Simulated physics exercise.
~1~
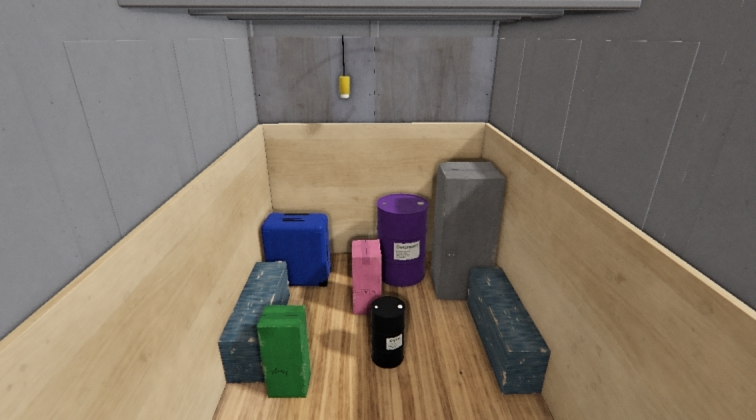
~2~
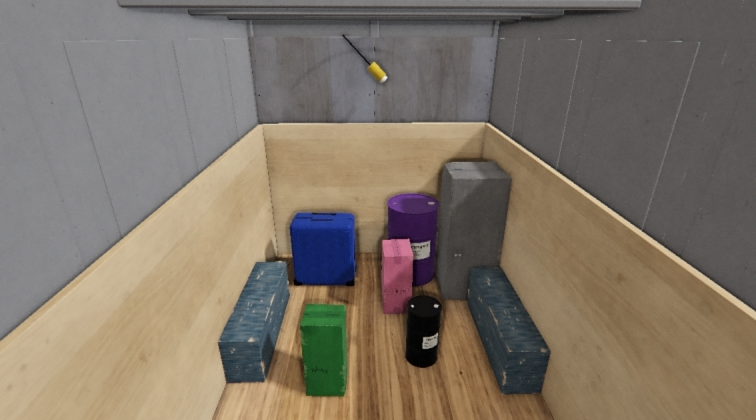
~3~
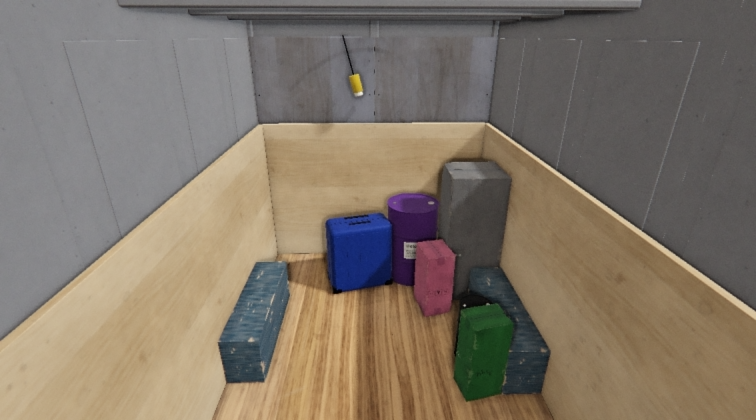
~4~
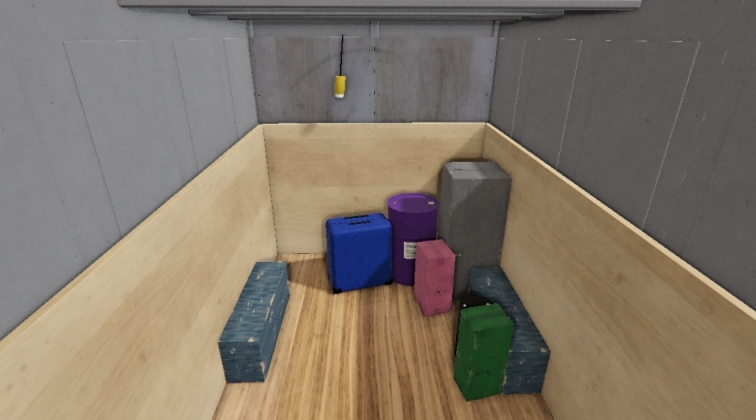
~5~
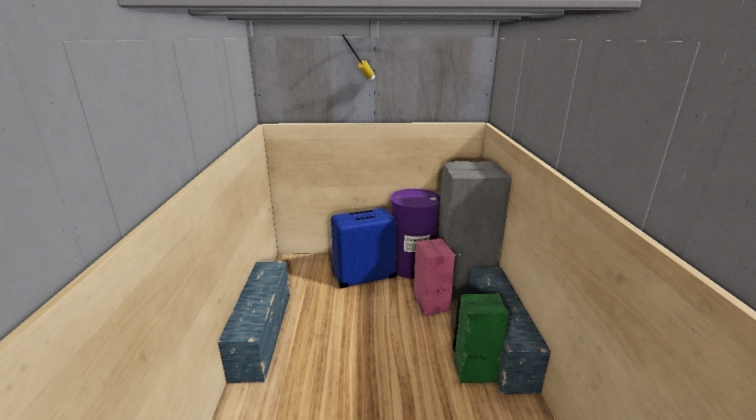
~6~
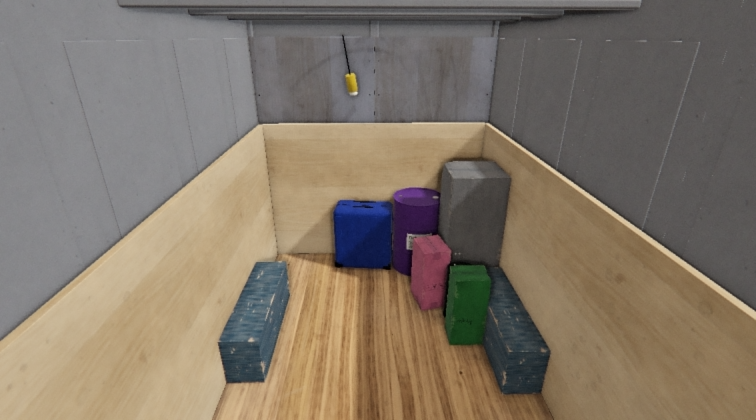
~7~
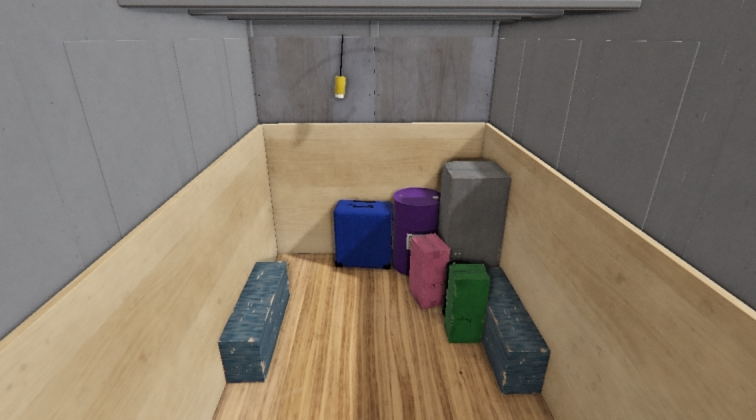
In the video, a blue case, green box, pink box, purple drum and black canister slide right across a van's load bay beneath a swinging lamp, then shift toward the bulkhead, ending upright near the right side while the grey box stays in place.
